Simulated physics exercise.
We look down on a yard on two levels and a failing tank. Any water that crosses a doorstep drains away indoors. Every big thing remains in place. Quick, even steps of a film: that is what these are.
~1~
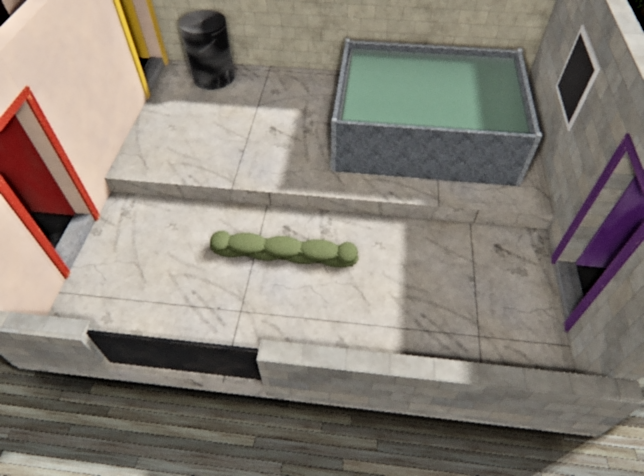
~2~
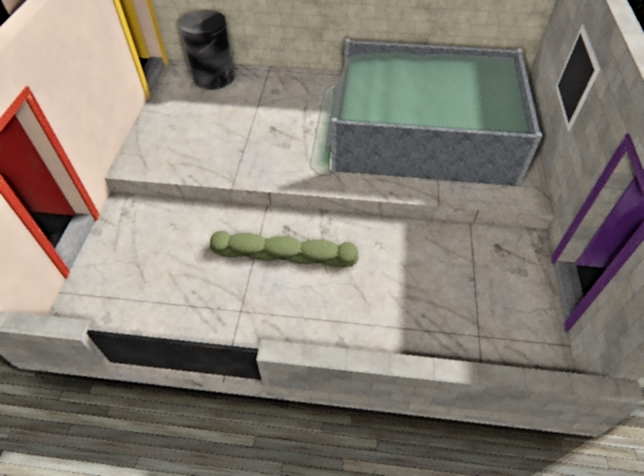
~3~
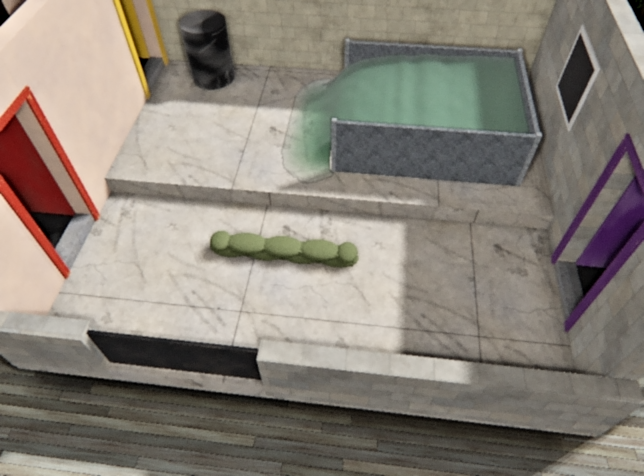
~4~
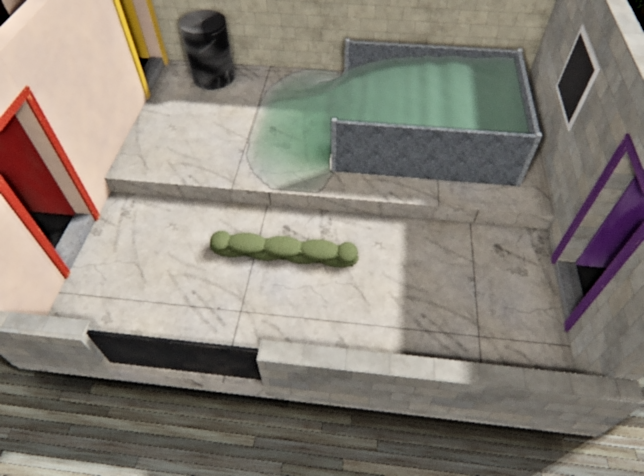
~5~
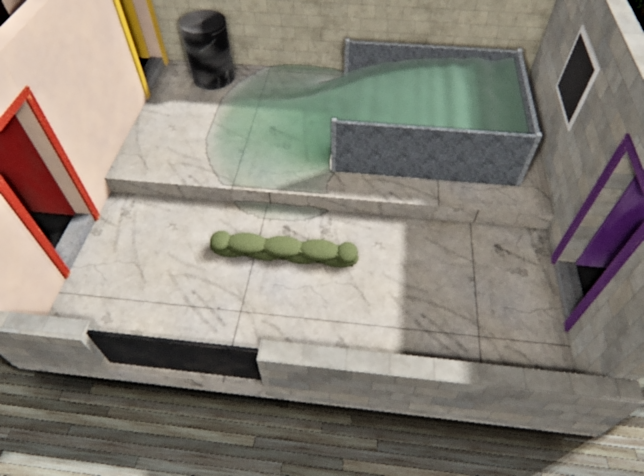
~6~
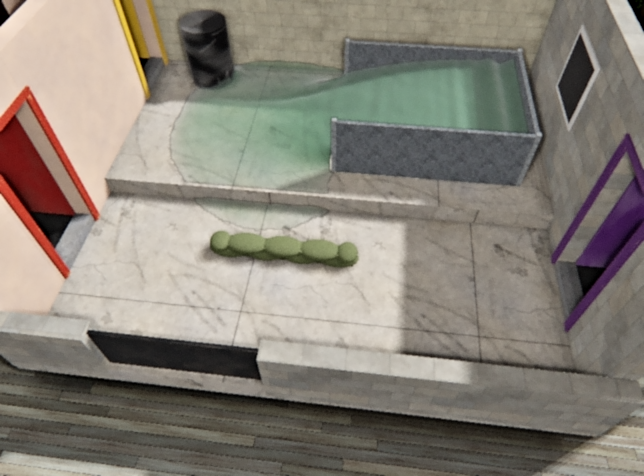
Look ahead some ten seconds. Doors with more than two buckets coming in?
One by one: I expect the red door to go past two buckets; I expect the yellow door to go past two buckets; I expect the purple door to go past two buckets.
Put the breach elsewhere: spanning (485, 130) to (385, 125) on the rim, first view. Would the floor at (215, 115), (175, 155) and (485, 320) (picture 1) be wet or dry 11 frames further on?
The first spot is spared, the second spared, the third swamped.
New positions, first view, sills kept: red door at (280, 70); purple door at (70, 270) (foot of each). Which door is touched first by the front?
I'd name the red-painted one.
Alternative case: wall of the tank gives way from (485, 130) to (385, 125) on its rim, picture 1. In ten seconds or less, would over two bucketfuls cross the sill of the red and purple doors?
Red: Beyond the mark, purple: Beyond the mark.
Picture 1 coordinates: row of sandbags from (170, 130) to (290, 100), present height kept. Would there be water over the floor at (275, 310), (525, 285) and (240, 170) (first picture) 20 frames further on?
Going point by point, I'd say waterlogged, then left untouched, then waterlogged.
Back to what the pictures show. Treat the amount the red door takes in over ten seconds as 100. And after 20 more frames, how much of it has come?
That share would be near 50 %.
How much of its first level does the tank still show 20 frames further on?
My reading is roughly 22 in a hundred.
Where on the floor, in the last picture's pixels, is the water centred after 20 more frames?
Centre of the water: Near (244, 158).
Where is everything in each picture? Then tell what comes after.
In the first frame, the tank at (432, 89) is whole and still.
In the second frame, water pours out at (342, 110) and has run to (328, 173).
In the third frame, water pours out at (342, 113) and has run to (303, 177).
In the fourth frame, water pours out at (342, 115) and has run to (284, 190).
In the fifth frame, water pours out at (342, 116) and has run to (213, 159).
In the sixth frame, the front is at (175, 139), out from the gap at (342, 117).
A moment on, water covers 40 % of the floor; the red door wet at the sill, nothing in, the yellow door under two buckets in, the purple door not reached.
Next, water covers 45 % of the floor; the red door under two buckets in, the yellow door over two buckets in, the purple door not reached.
Then, water covers 65 % of the floor; the red door over two buckets in, the yellow door far over two buckets in, the purple door not reached.
Later, water covers 95 % of the floor; the red door over two buckets in, the yellow door far over two buckets in, the purple door over two buckets in.
In the end, water covers 95 % of the floor; the red door far over two buckets in, the yellow door far over two buckets in, the purple door far over two buckets in.
